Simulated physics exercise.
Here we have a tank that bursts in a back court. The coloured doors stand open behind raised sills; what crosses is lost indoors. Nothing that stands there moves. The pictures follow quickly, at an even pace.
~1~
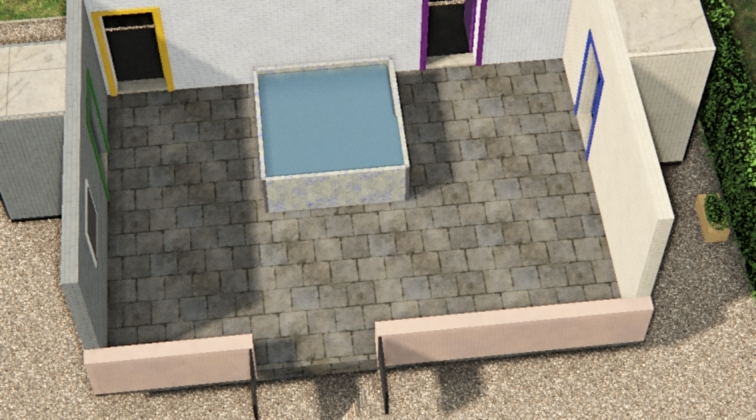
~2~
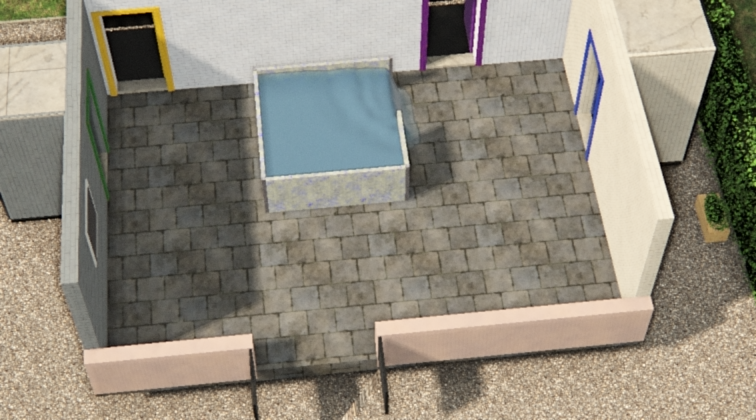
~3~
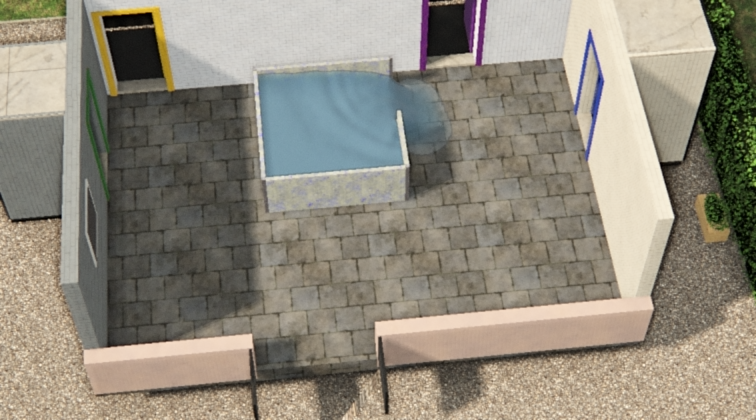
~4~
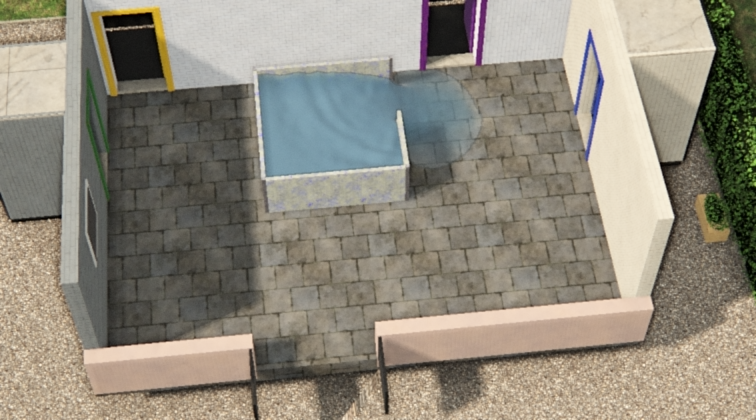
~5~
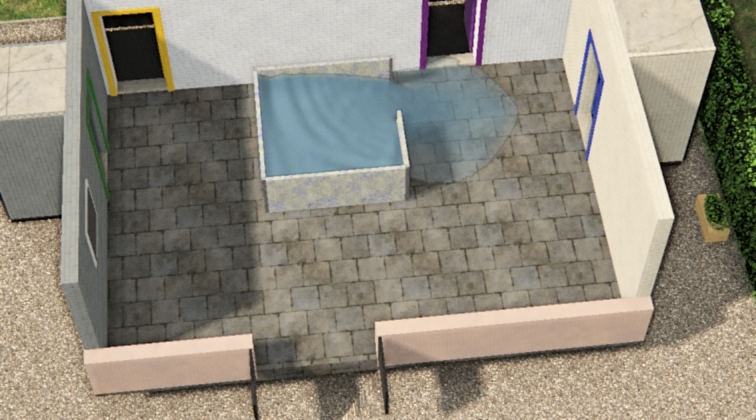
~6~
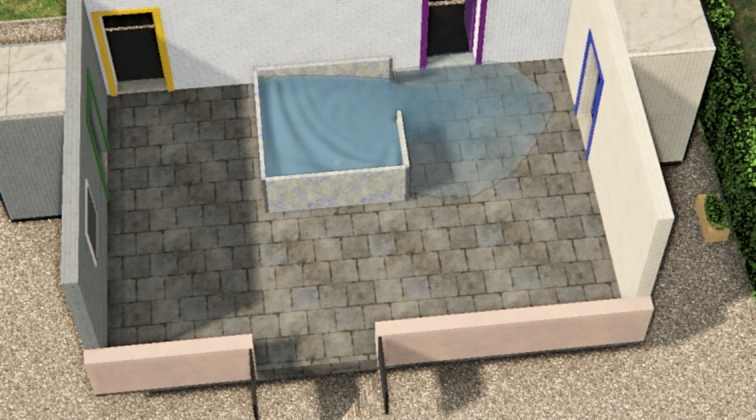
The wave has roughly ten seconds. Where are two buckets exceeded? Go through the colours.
One by one: The yellow door admits no more than that; the blue door lets in a lot; the purple door lets in a lot; the green door admits no more than that.
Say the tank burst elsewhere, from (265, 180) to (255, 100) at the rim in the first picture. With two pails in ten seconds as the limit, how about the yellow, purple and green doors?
One by one: The yellow one lets more in, the purple one lets less in, the green one is over.
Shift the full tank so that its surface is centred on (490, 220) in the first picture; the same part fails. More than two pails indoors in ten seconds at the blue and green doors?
In short: The blue door floods; the green door takes more.
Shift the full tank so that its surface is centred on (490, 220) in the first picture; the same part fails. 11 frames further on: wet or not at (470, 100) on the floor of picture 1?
Answer: Flooded.
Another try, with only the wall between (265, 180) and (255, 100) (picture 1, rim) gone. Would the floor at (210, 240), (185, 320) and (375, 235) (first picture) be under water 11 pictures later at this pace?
One after the other: Covered, flooded, dry.
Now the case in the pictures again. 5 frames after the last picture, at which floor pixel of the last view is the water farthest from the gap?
Near (591, 203).
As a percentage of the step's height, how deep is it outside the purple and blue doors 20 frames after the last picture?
Roughly 220 per cent, then 350 per cent.
A moment on, water covers 25 % of the floor; the yellow door not reached, the blue door over two buckets in, the purple door over two buckets in, the green door not reached.
Next, water covers 25 % of the floor; the yellow door not reached, the blue door far over two buckets in, the purple door far over two buckets in, the green door not reached.
Then, water covers 35 % of the floor; the yellow door not reached, the blue door far over two buckets in, the purple door far over two buckets in, the green door not reached.
Later, water covers 65 % of the floor; the yellow door not reached, the blue door far over two buckets in, the purple door far over two buckets in, the green door not reached.
In the end, water covers 90 % of the floor; the yellow door not reached, the blue door far over two buckets in, the purple door far over two buckets in, the green door under two buckets in.
